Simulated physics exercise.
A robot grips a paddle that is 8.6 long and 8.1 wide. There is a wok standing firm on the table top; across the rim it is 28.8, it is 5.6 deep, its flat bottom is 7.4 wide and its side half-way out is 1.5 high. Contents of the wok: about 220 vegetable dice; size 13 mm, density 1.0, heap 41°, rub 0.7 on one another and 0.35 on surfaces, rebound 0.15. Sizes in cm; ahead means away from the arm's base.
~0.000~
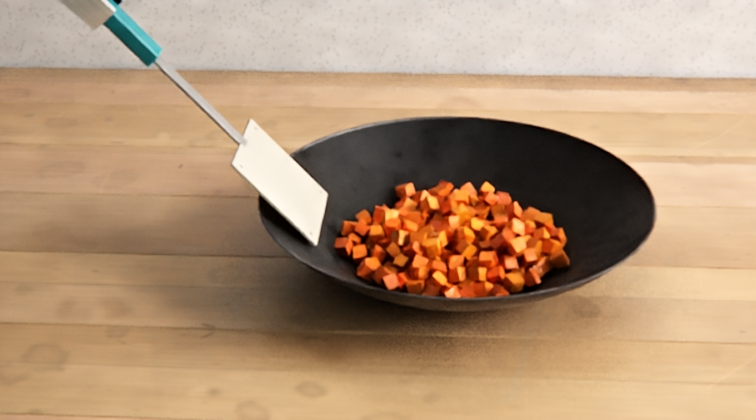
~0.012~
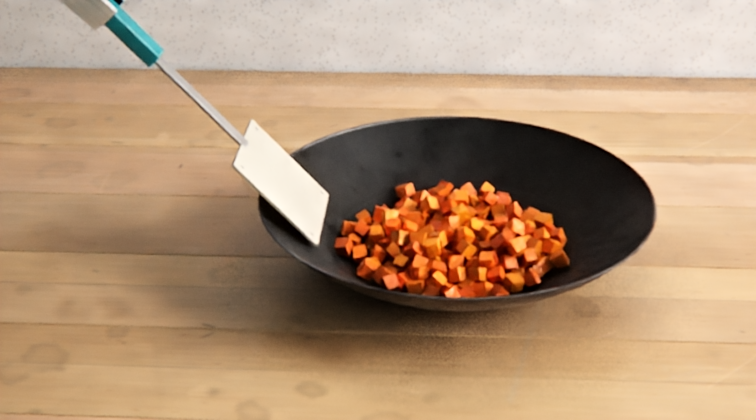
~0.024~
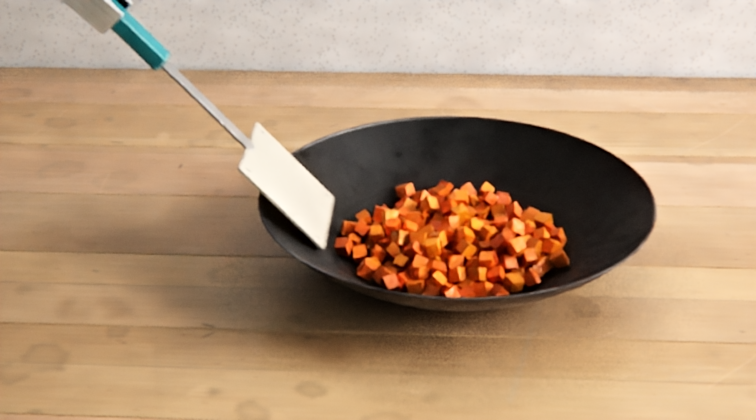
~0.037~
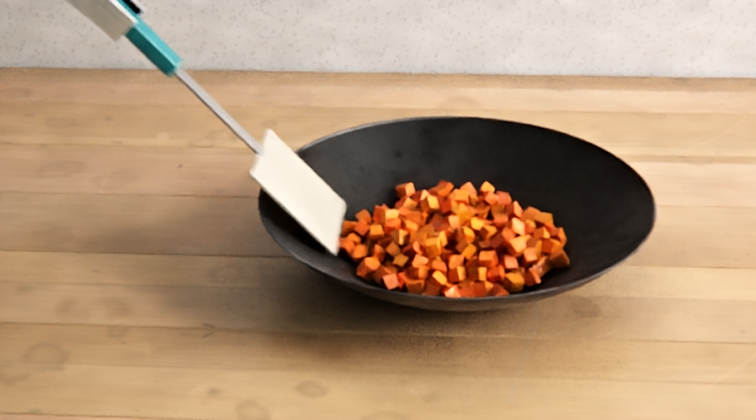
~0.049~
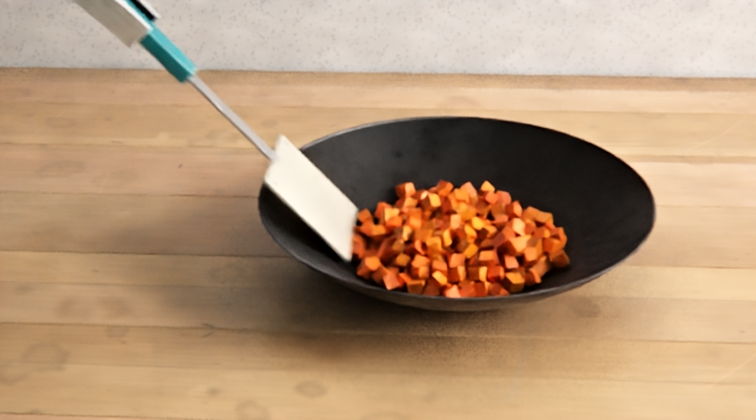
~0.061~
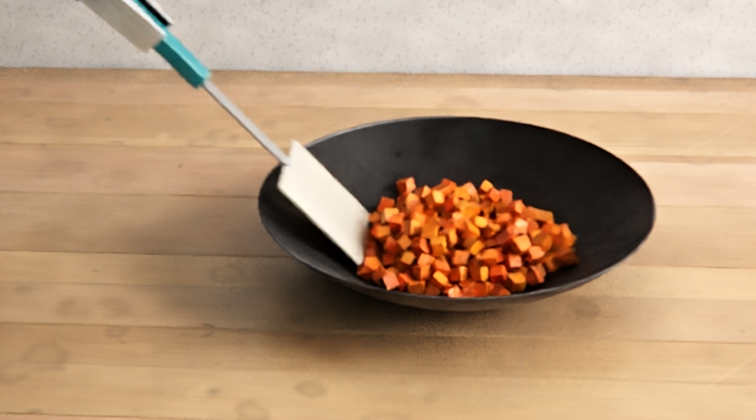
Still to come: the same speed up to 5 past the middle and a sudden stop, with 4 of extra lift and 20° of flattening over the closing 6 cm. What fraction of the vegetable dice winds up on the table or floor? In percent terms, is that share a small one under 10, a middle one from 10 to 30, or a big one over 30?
A small one.
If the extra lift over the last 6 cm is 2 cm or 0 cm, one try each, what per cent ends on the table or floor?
I'd put it near 10 in a hundred, then near 15 in a hundred.
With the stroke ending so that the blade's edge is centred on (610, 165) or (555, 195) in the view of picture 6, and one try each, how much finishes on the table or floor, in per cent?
First try roughly 45 percent, second roughly 15 percent.
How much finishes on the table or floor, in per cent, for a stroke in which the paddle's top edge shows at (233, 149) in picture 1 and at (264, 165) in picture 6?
0 per cent.
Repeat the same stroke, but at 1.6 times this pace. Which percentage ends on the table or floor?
Roughly 20 per cent.
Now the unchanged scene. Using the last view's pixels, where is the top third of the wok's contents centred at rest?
Close to pixel (592, 215).
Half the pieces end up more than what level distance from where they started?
Roughly 6 cm.
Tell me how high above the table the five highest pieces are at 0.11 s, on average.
Roughly 4 cm above the table.
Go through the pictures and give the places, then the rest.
In the first frame, the paddle top edge at (241, 141), sloping 48°; upper third of the load around (459, 233), from x 345 to 560, top at y 185; 225 in the wok.
In the second frame, the paddle top edge at (242, 142), sloping 48°; upper third of the load around (459, 233), from x 345 to 560, top at y 185.
In the third frame, the paddle top edge at (248, 145), sloping 48°; upper third of the load around (459, 233), from x 345 to 560, top at y 185.
In the fourth frame, the paddle top edge at (259, 151), sloping 48°; upper third of the load around (459, 233), from x 345 to 560, top at y 185.
In the fifth frame, the paddle top edge at (273, 157), sloping 48°; upper third of the load around (461, 231), from x 355 to 560, top at y 185.
In the sixth frame, the paddle top edge at (286, 163), sloping 48°; upper third of the load around (459, 229), from x 365 to 570, top at y 185; 225 in the wok.
After 0.11 s, sloping 48°, highest piece 5 above the table; 225 in the wok.
After 0.16 s, sloping 40°, highest piece 7 above the table; 225 in the wok.
After 0.39 s, sloping 28°, highest piece 7 above the table; 218 in the wok, 6 on the table or floor, 1 on the blade or in flight.
After 1.44 s, sloping 28°, highest piece 7 above the table; 218 in the wok, 7 on the table or floor.
In the end, 218 in the wok, 7 on the table or floor. That is 3 % on the table or floor.
